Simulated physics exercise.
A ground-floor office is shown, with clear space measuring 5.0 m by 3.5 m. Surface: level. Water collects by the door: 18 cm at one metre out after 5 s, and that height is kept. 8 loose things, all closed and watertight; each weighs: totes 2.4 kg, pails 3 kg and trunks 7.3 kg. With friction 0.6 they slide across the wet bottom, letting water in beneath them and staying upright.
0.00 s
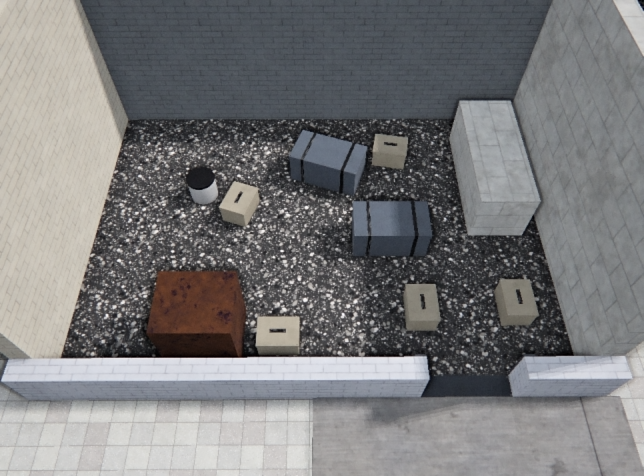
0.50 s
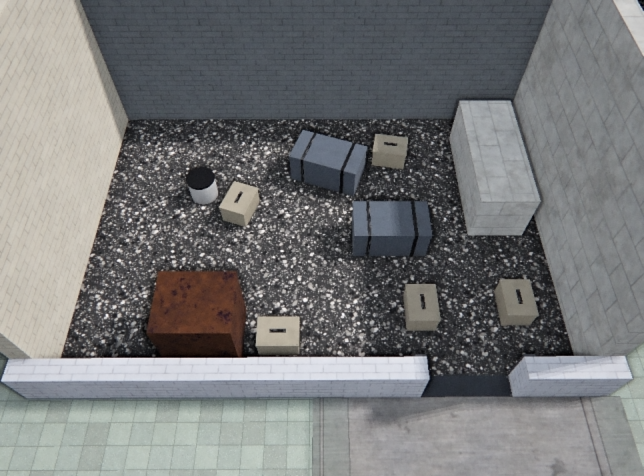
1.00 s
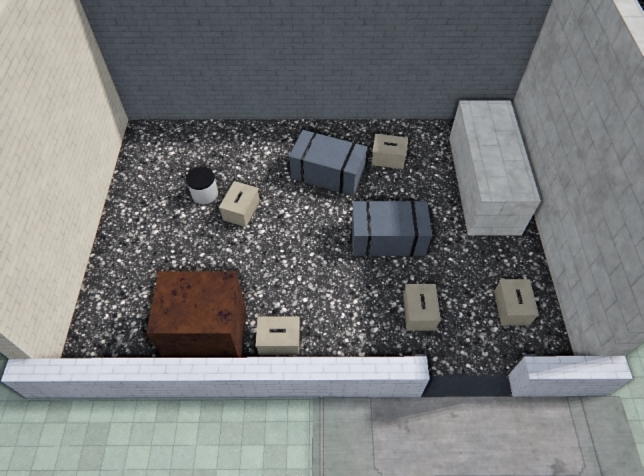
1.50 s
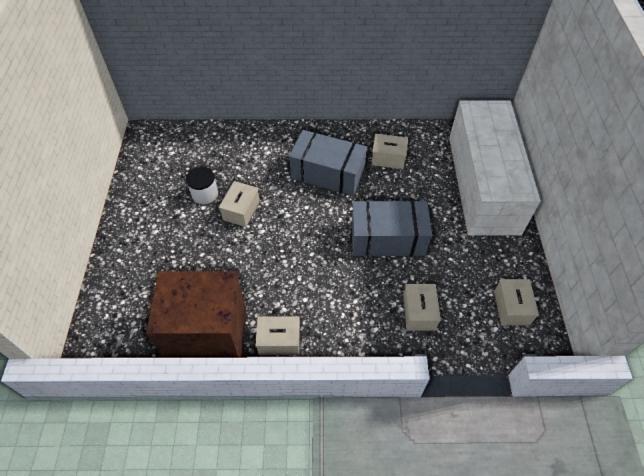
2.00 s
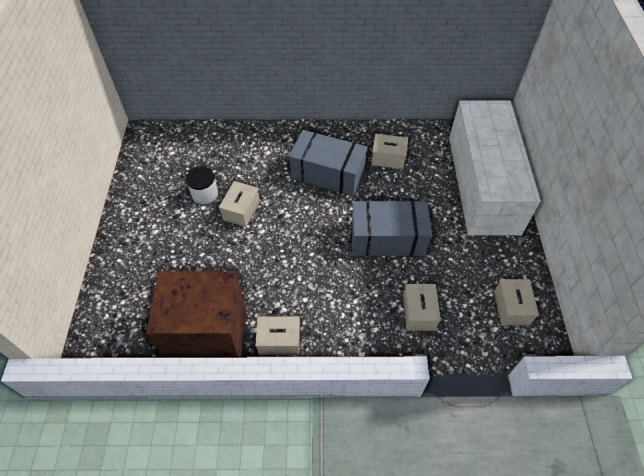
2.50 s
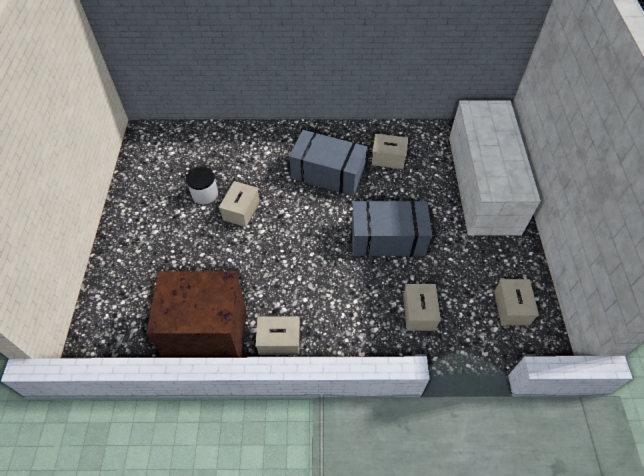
We see a walled room holding pale boxes, two strapped blue-grey trunks, a pail and a rusty block, all motionless, while greenish water covers the paving outside, closes over a shrinking dry patch and reaches the doorway.
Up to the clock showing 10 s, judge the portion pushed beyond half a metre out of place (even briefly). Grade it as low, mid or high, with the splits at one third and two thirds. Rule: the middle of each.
Grade: Mid, one to two thirds.
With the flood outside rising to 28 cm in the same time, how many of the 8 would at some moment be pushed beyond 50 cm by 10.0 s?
Count under that change: 7.
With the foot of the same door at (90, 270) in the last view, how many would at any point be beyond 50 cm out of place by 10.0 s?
In that case 4 of them.
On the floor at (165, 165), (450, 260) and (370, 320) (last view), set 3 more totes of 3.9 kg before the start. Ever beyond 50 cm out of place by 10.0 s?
Order as given - inside the limit, above the limit, inside the limit.
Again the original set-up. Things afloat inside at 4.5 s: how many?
I'd say 1 of them.
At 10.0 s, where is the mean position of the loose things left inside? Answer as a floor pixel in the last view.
I'd say about (285, 214) in the last view.
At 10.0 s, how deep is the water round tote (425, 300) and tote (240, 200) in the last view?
I'd estimate 2 cm for the first and 2 cm for the second.
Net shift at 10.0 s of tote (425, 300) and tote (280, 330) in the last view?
Net displacement, in order: 200 cm; 0 cm.
After 3.5 s 0 of 8 are over 50 cm from their spots; 0 afloat.
After 4.5 s 1 of 8 are over 50 cm from their spots; 1 afloat.
After 7.0 s 2 of 8 are over 50 cm from their spots; 3 afloat.
After 10.0 s 5 of 8 are over 50 cm from their spots, and 5 have been at some point; 4 afloat.
